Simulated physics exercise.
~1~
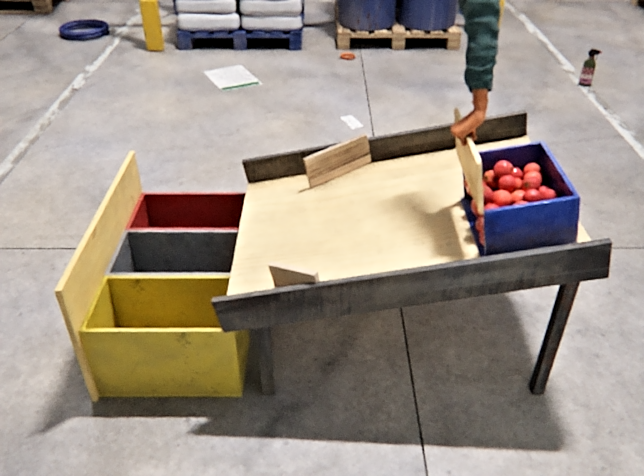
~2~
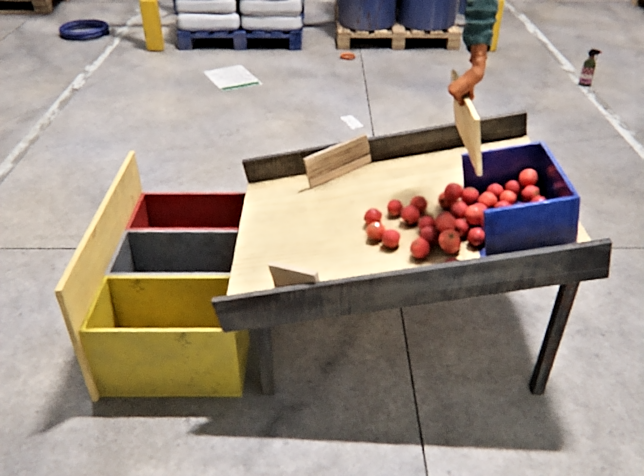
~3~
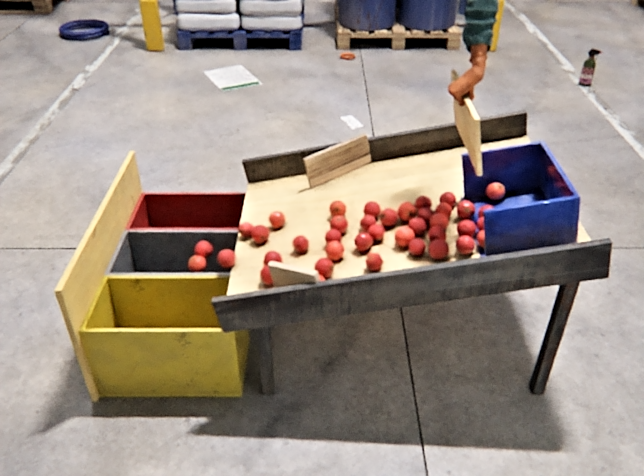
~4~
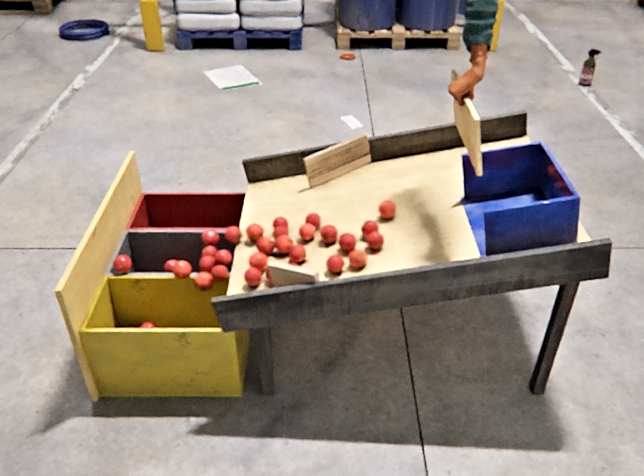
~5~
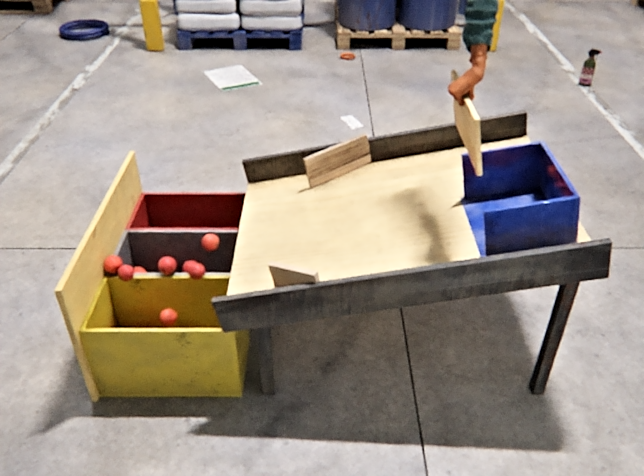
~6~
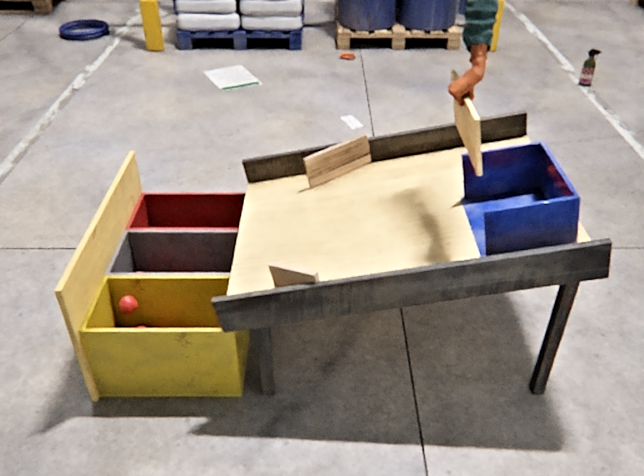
Red balls roll left down the sloped table from the opened blue bin into lower bins.
